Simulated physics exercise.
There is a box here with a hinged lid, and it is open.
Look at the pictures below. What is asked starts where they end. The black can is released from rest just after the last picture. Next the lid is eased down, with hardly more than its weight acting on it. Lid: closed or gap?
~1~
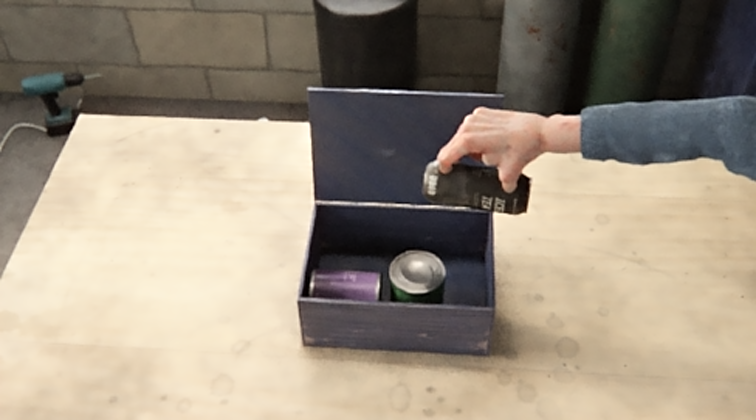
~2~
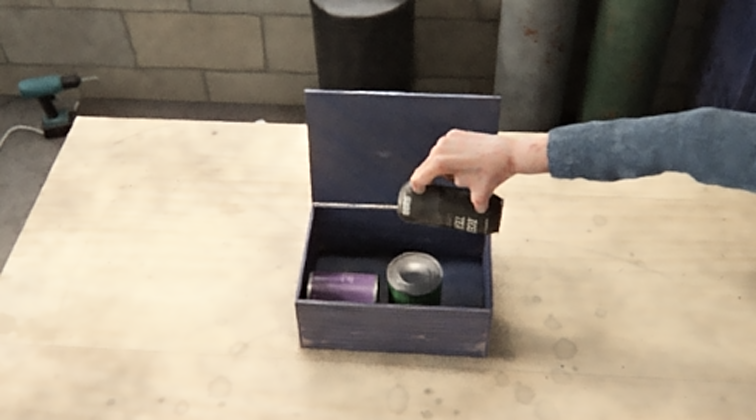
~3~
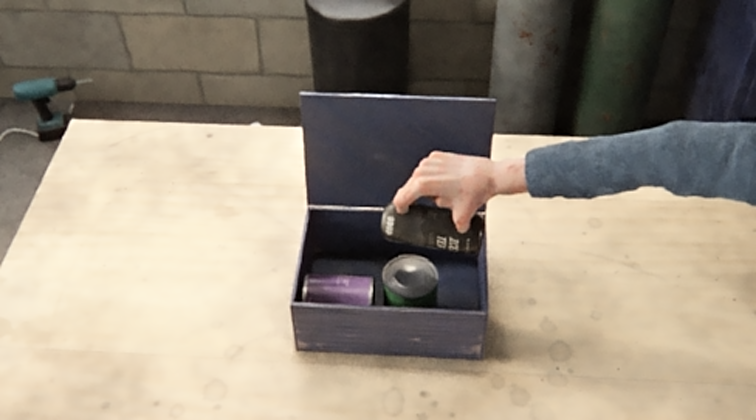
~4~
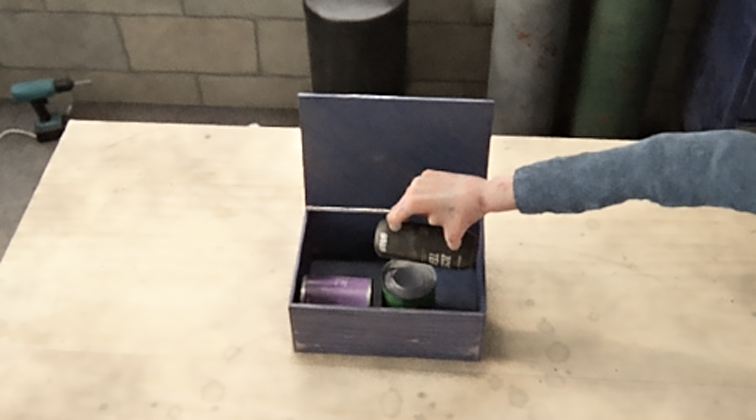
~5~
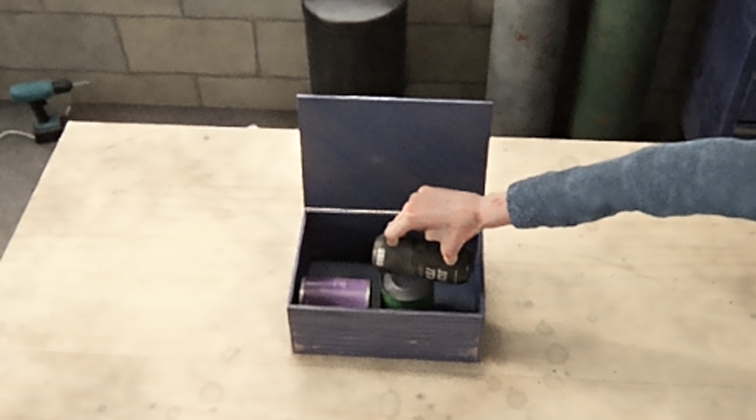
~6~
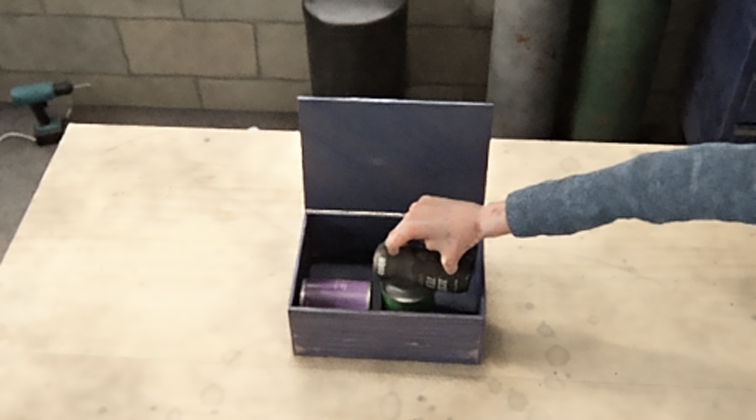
Gap.
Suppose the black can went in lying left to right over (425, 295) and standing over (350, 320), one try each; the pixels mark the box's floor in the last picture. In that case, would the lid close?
In the first case it closes; in the second case it stays ajar.
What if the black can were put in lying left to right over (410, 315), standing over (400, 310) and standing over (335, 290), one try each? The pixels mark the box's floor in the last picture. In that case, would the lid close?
The first placement leaves the lid partly open, the second partly open, and the third partly open.
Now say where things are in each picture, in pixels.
In the first frame, coming down; black can (477, 188); green tin (417, 290).
In the second frame, coming down; black can (450, 208); green tin (415, 292).
In the third frame, coming down; black can (433, 227); green tin (410, 294).
In the fourth frame, coming down; black can (425, 244); green tin (408, 296).
In the fifth frame, coming down; black can (422, 259).
In the sixth frame, in place under the hand; black can (423, 268).
Then, 1.30 s later than the last frame, lid 80° above the rim.
Then, 1.70 s later than the last frame, lid 47° above the rim.
When it is over, lid 21° above the rim; all 3 as before. End places, in pixels of the last picture, black can near (423, 269).
